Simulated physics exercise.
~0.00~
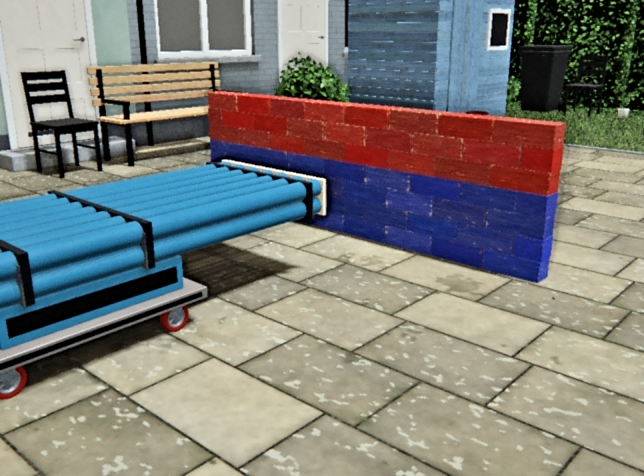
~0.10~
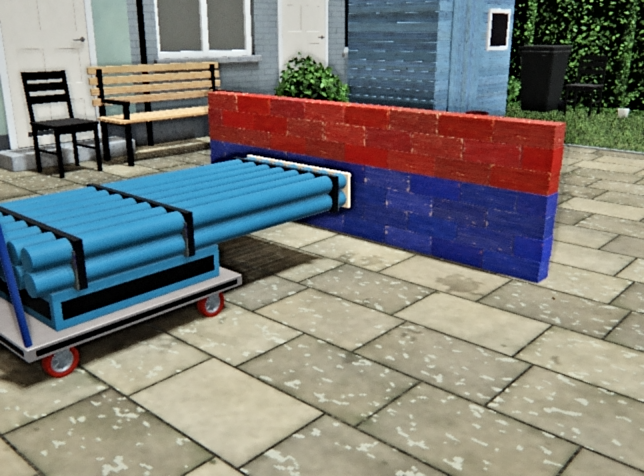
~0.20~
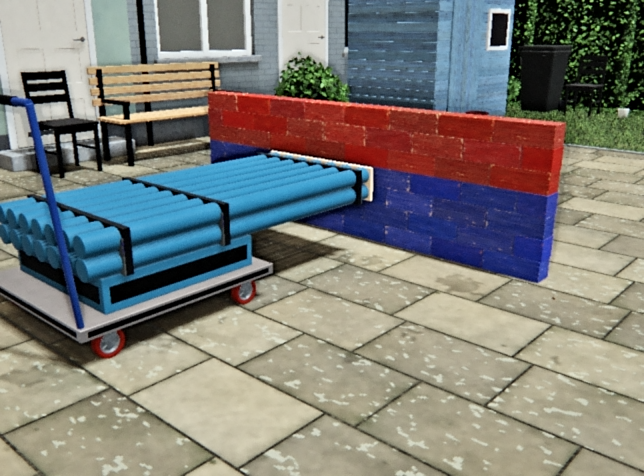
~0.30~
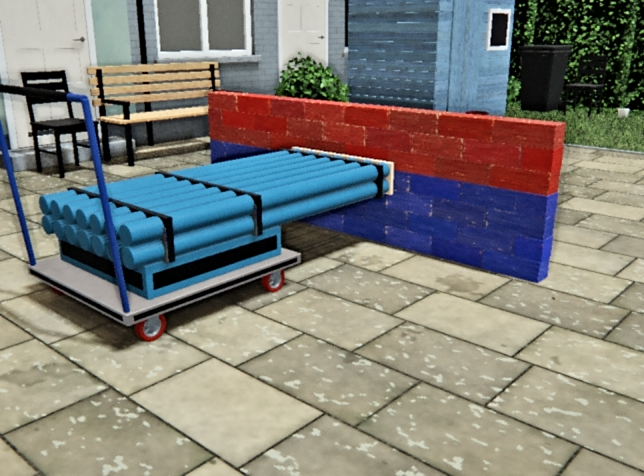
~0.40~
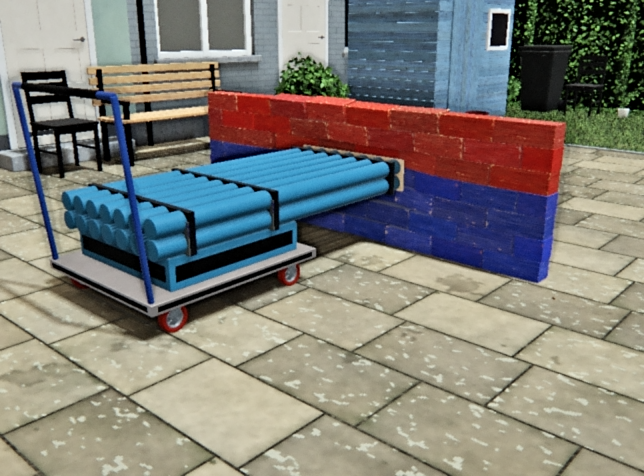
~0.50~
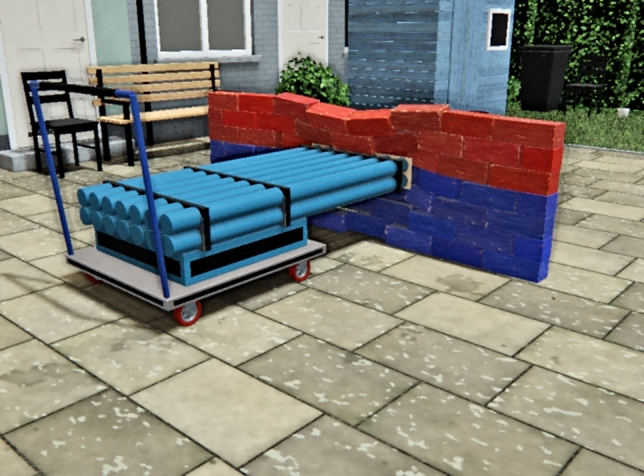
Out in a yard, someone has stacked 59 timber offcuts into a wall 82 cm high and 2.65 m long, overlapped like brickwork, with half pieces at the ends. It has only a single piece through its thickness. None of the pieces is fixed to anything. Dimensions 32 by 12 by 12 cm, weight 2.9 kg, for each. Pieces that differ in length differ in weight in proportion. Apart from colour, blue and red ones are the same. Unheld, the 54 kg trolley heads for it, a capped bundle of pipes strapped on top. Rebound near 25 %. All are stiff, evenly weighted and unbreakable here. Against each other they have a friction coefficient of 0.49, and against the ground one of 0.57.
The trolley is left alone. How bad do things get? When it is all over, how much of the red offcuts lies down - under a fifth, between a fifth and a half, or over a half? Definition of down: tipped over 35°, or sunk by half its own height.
Down at the end: Over a half.
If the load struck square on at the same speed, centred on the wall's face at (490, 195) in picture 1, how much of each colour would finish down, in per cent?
For blue it's 30 per cent, for red 60 per cent.
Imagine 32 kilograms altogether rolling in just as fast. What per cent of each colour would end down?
Blue 40, red 80 per cent.
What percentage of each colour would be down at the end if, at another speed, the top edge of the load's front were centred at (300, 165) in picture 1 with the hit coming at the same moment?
Blue 40%, red 80%.
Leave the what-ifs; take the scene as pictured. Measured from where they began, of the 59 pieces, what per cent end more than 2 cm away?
60 percent of them have shifted.
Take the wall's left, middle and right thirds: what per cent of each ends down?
Left third 40 percent, middle third 90 percent, right third 40 percent.
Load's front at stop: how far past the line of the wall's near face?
Roughly 95 centimetres past it.
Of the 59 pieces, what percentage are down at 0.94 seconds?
By then 60 %.
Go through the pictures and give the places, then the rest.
In the first picture (each place is the centre of the face we see best), load (318, 192) 63 cm short of the wall; top red offcut (324, 113); top blue offcut (532, 205); all as stacked.
Load (343, 186) 43 cm short of the wall; top red offcut (324, 113), in the second picture.
Load (366, 180) 23 cm short of the wall; top red offcut (324, 113), in the third picture.
Load (387, 174) 29 mm short of the wall; top red offcut (324, 113), in the fourth picture.
Load (398, 171) 8 cm into the wall's line; top red offcut (325, 112) tilted 13°; steepest lean 14°, the offcut at (309, 129); 25 have shifted, in the fifth picture.
Load (406, 169) 16 cm into the wall's line; top red offcut (326, 123) tilted 24°, 43 mm lower; top blue offcut (532, 205); 30 have shifted, in the sixth picture.
By 0.68 s, load 28 cm past the wall's line, still rolling; 6 of the 25 red offcuts down (12 of 59 in all colours); top red offcut tilted 57°, 13 cm lower.
By 0.94 s, load 42 cm past the wall's line, still rolling; 21 of the 25 red offcuts down (34 of 59 in all colours); top red offcut on its side.
By 1.40 s, load 62 cm past the wall's line, still rolling; 21 of the 25 red offcuts down (34 of 59 in all colours); top red offcut on its side.
When it is over (2.9 s), load 93 cm past the wall's line, stopped; 21 of the 25 red offcuts down (34 of 59 in all colours); top red offcut on its side; top blue offcut unmoved. That is 84 per cent. In pixels of the last frame, middles, top red offcut near (387, 129), top blue offcut near (537, 203).
